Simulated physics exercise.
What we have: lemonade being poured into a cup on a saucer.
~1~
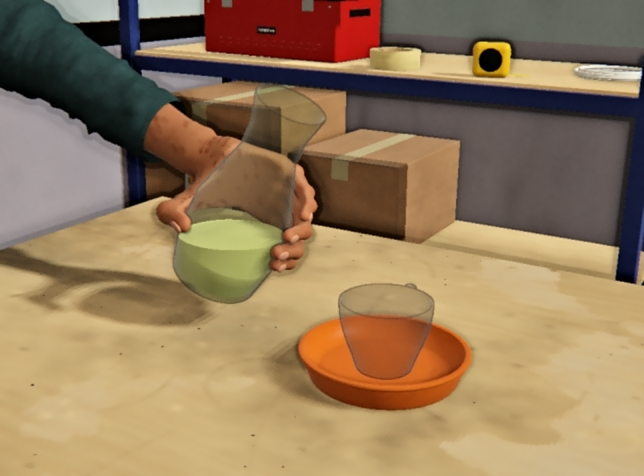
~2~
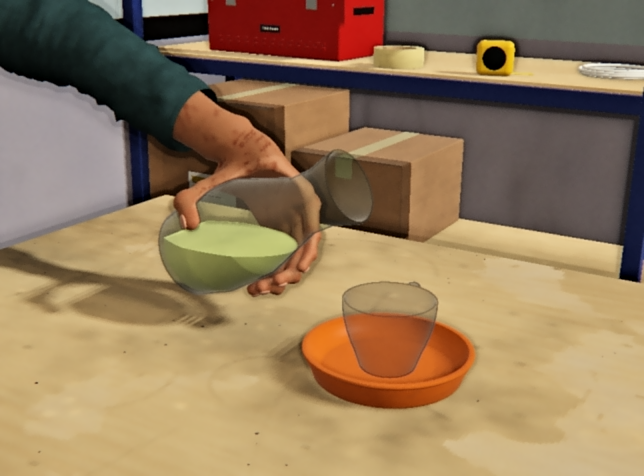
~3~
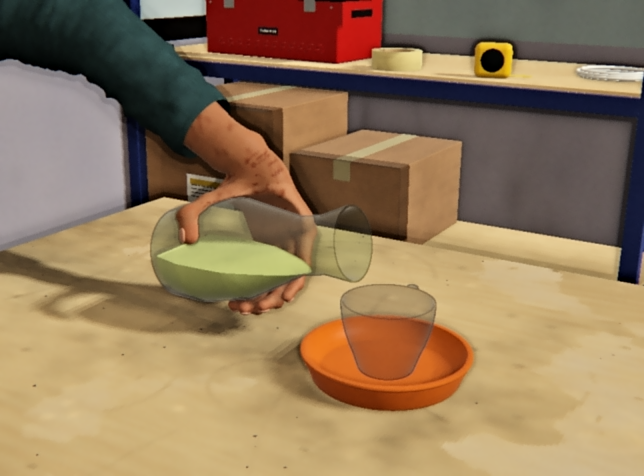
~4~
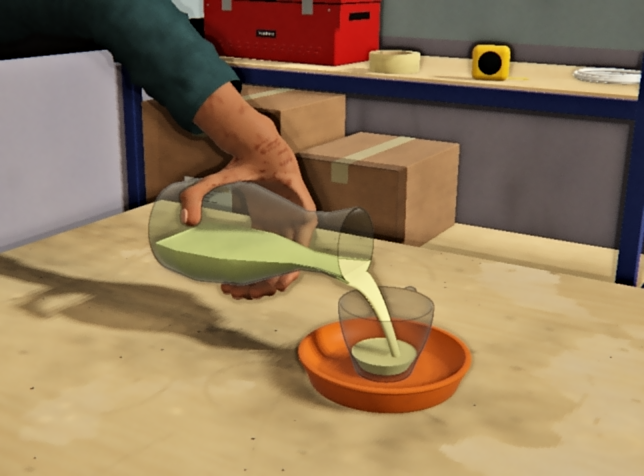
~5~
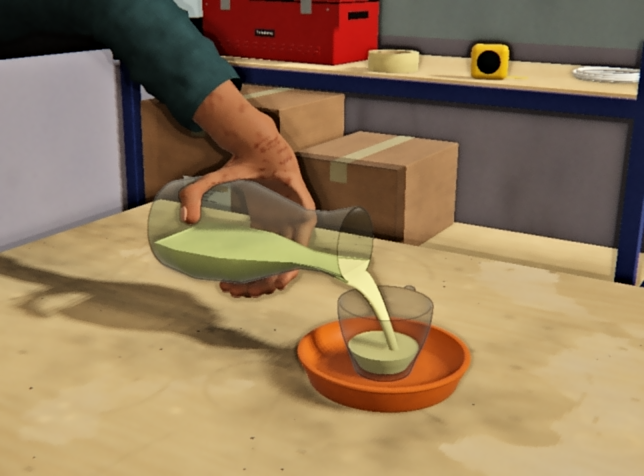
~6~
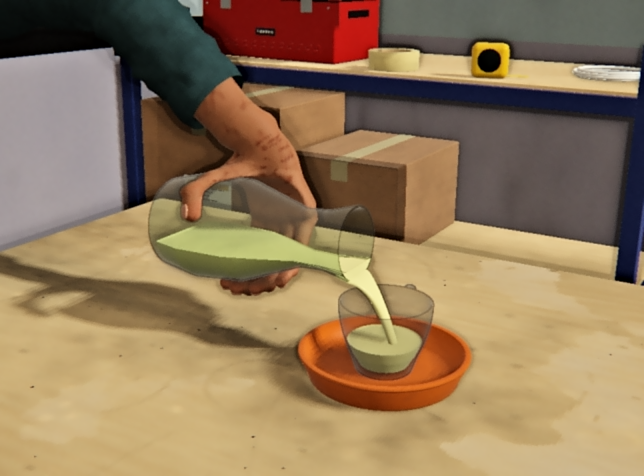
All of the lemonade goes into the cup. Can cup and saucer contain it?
In the end it runs over into the saucer only.
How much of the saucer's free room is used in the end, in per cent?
Some 30 per cent.
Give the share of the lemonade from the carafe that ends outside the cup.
Close to 25 %.
Shortly, the cup is about three quarters full; the saucer is dry.
Then, the cup is full to the brim; the saucer is wet, with room to spare.
At the finish, the cup is full to the brim; the saucer is wet, with room to spare.
